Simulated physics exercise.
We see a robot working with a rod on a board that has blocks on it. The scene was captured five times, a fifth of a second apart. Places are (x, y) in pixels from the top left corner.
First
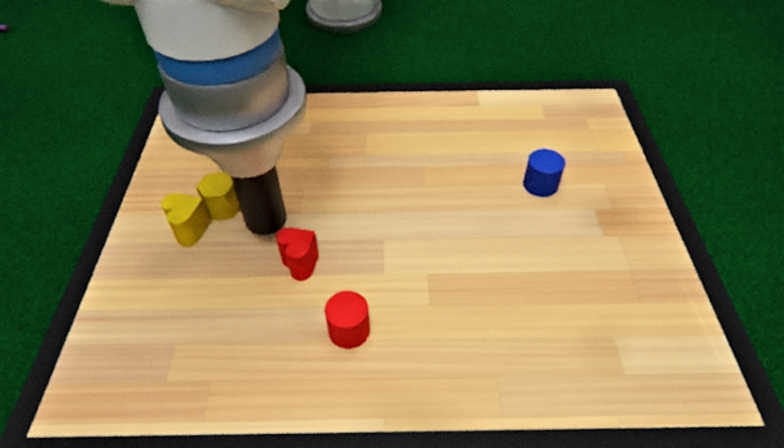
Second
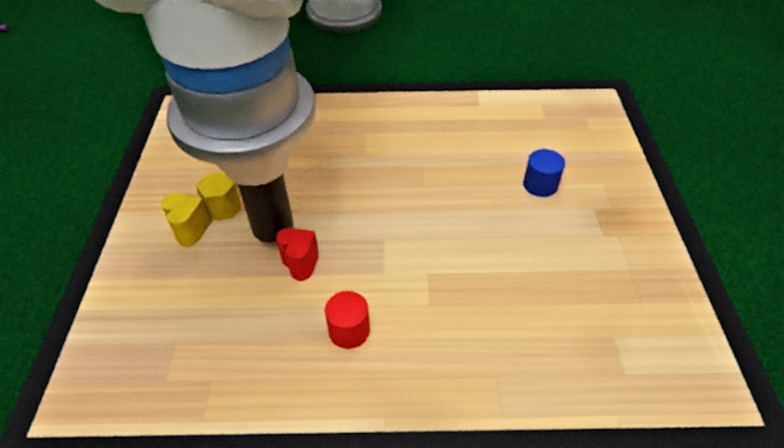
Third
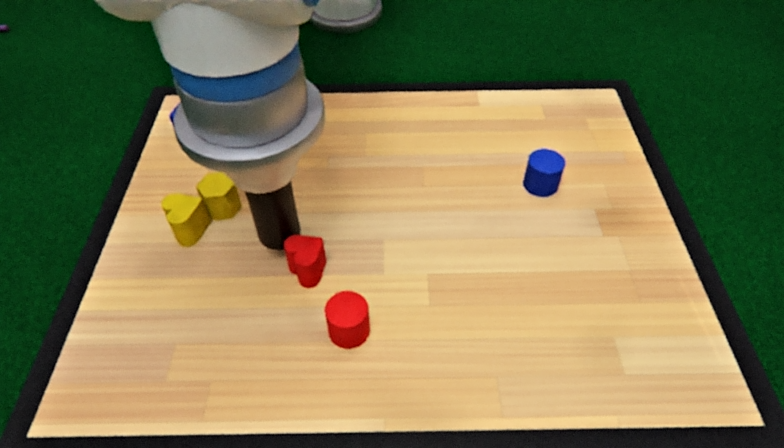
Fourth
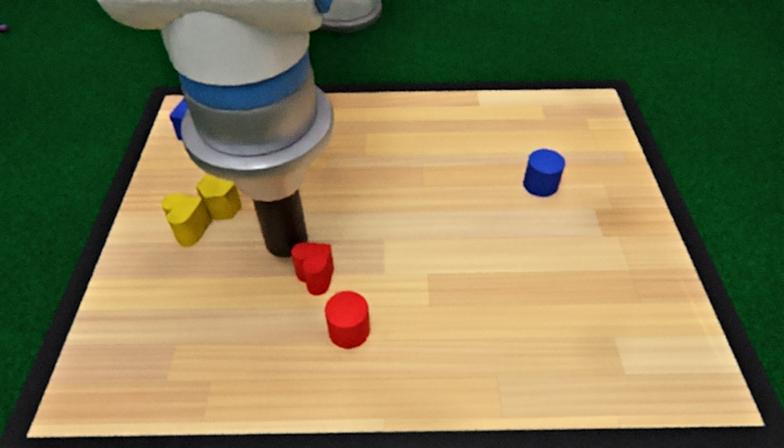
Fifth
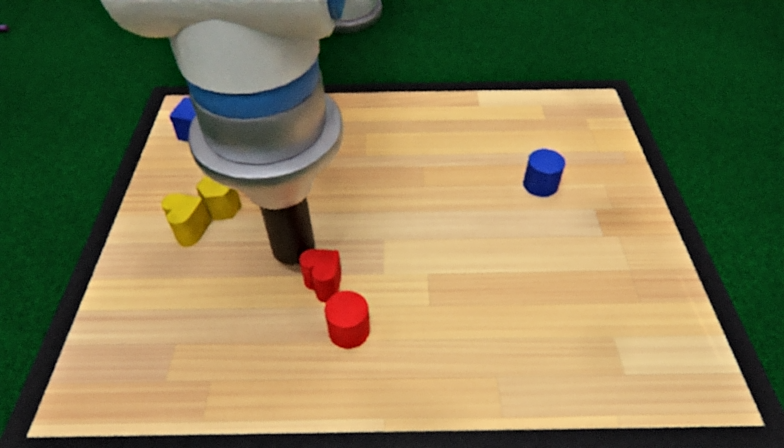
At first, a robot arm holds a dark rod just up and left of a red heart block on a wooden board. The rod moves down and right to the heart, then pushes it a short way toward the red round block, while the yellow blocks and the blue round block stay still.
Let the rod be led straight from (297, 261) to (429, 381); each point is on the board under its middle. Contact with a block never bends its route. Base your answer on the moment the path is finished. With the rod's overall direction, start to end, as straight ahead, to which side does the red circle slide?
Displaced right.
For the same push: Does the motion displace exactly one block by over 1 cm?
Final answer: No.
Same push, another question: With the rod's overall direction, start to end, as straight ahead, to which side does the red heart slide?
To the path's left.
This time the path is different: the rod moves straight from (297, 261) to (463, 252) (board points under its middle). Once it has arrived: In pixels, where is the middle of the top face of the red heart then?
Its top centre is at about (342, 271).
On the path given first. One third of the way, rod (335, 284); red heart (373, 289), turned 40° anticlockwise; red circle (357, 320).
Two thirds of the way, rod (381, 325); red heart (422, 306), turned 115° anticlockwise; red circle (373, 357).
At the end, rod (430, 370); red heart (432, 307), turned 135° anticlockwise; red circle (379, 378).
